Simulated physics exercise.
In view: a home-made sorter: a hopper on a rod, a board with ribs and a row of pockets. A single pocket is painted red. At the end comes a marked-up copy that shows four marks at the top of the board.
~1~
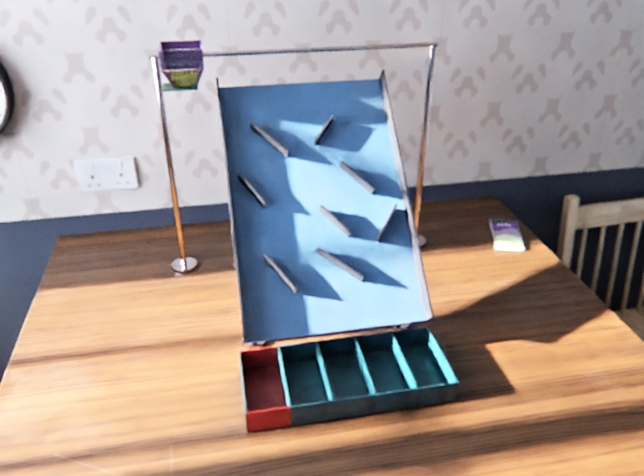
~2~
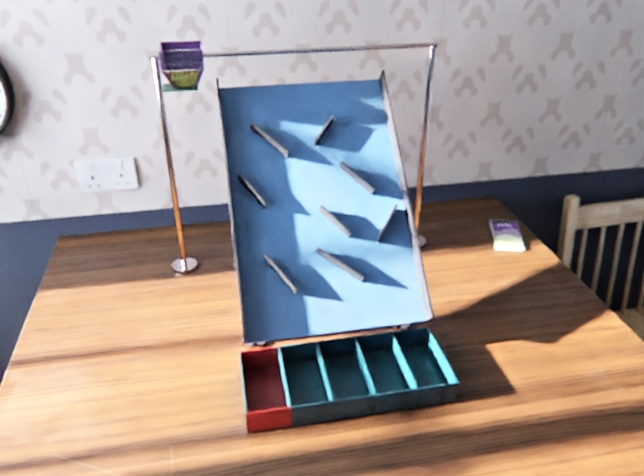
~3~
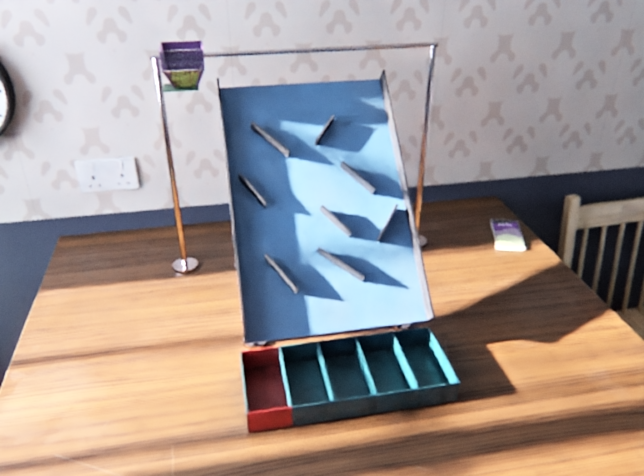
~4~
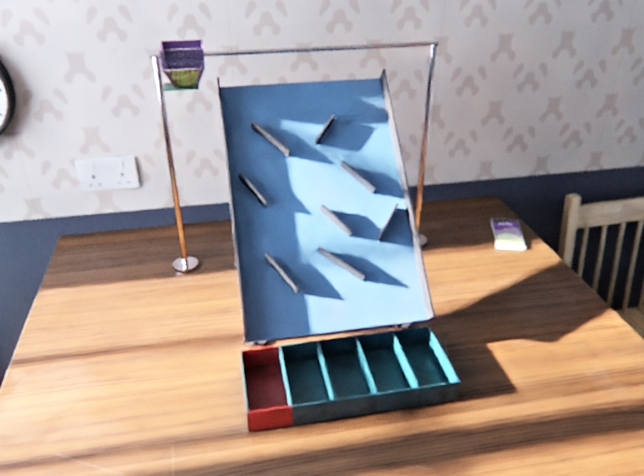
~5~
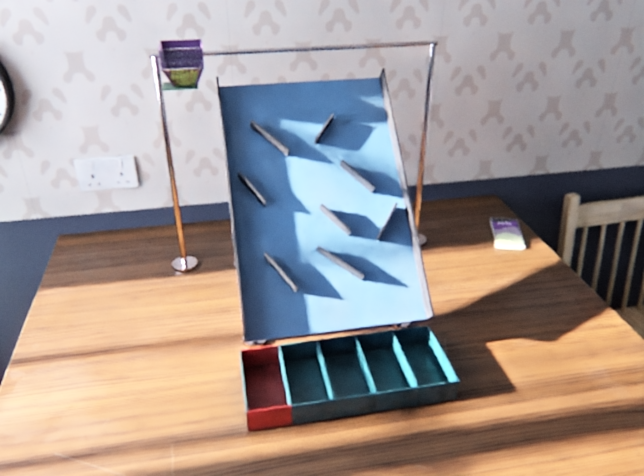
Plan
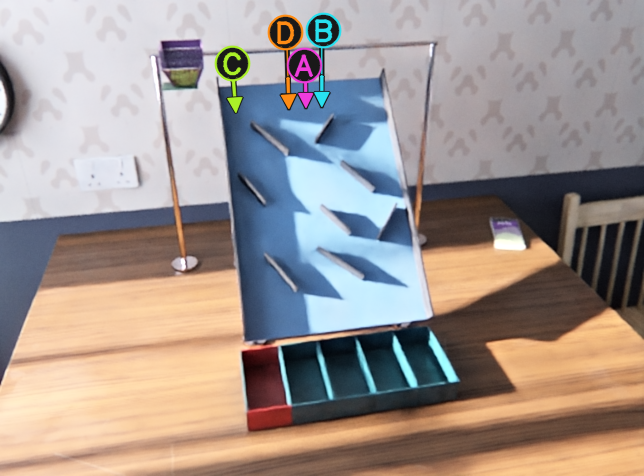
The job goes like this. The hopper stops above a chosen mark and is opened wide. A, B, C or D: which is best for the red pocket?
Mark C.
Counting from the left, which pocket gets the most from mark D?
It is the fifth one.
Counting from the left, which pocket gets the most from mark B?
The third.
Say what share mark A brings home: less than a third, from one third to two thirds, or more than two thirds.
Less than a third.
On the marked copy, mark A meets the board at (305, 102); mark B meets the board at (321, 101); mark C meets the board at (235, 107); mark D meets the board at (288, 103).
For mark A, not one piece in the red pocket, the larger part in other pockets, about a tenth outside the box.
For mark B, not one piece in the red pocket, almost all in other pockets, about a tenth outside the box.
For mark C, roughly a third in the red pocket, roughly half in other pockets, about a tenth outside the box.
For mark D, not one piece in the red pocket, almost all in other pockets, about a tenth outside the box.
